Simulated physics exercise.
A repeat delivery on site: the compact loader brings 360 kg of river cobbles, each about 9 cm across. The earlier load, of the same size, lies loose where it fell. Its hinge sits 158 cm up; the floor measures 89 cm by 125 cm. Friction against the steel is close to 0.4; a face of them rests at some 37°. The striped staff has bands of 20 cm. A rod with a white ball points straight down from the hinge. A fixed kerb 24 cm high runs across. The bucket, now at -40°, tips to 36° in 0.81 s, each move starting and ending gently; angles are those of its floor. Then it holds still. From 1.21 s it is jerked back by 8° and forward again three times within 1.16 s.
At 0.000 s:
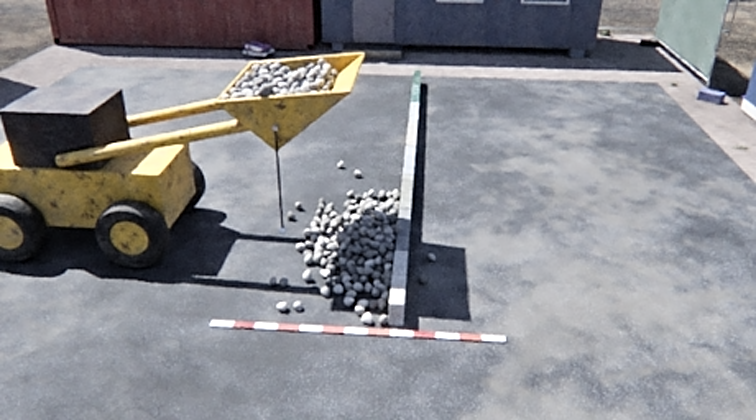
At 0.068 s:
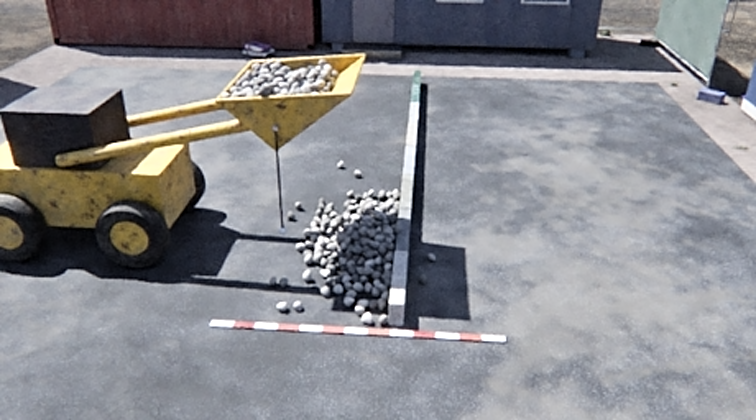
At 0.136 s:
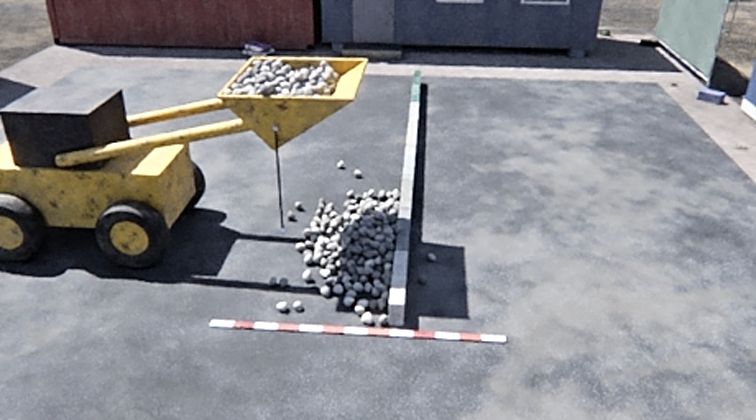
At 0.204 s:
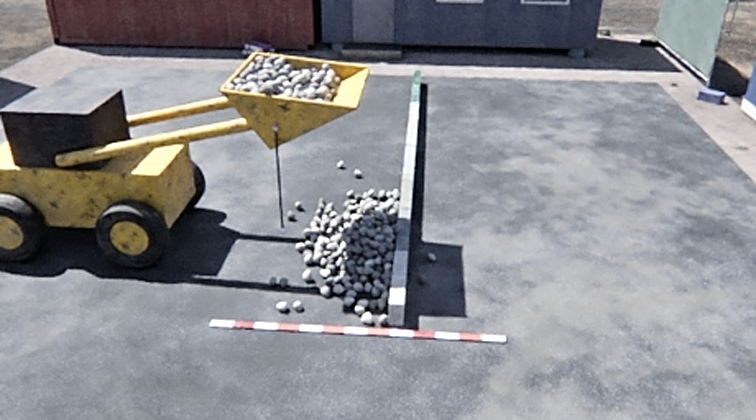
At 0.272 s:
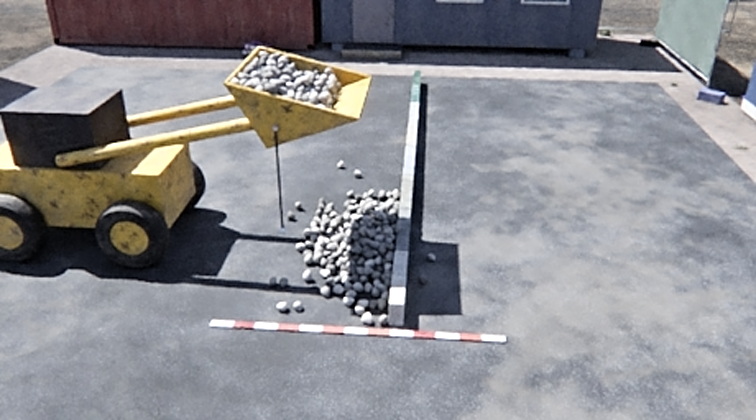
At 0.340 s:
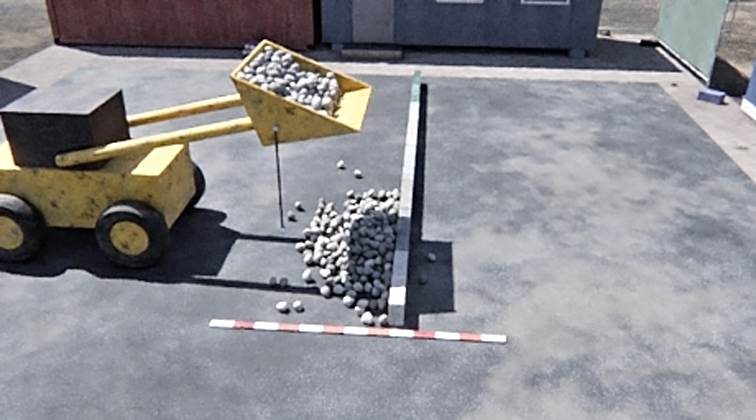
Yellow loader's raised bucket of pale stones tilting gradually forward, its right-hand lip lowering, above a still stone heap beside a kerb.
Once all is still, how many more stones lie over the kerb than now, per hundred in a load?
About 50 per cent.
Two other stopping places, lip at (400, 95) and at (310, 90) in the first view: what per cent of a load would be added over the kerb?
About 100 and 10 per cent.
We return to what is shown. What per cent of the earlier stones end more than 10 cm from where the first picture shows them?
Roughly 5 per cent of them.
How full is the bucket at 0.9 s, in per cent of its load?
It holds some 85 per cent.
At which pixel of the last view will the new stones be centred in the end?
Around (408, 241).
After 0.6 s the floor is at 24°; in per cent of one load, 100 in the bucket, 99 on this side of the kerb, 1 over the kerb; the foremost stones are at (402, 239).
After 0.9 s the floor is at 36°; in per cent of one load, 86 in the bucket, 113 on this side of the kerb, 1 over the kerb; the foremost stones are at (402, 239).
After 2.8 s the floor is at 36°; in per cent of one load, 0 in the bucket, 149 on this side of the kerb, 51 over the kerb; the foremost stones are at (603, 235).
After 5.6 s the floor is at 36°; in per cent of one load, 0 in the bucket, 149 on this side of the kerb, 51 over the kerb; the foremost stones are at (607, 235). Net gain over the kerb, 50.
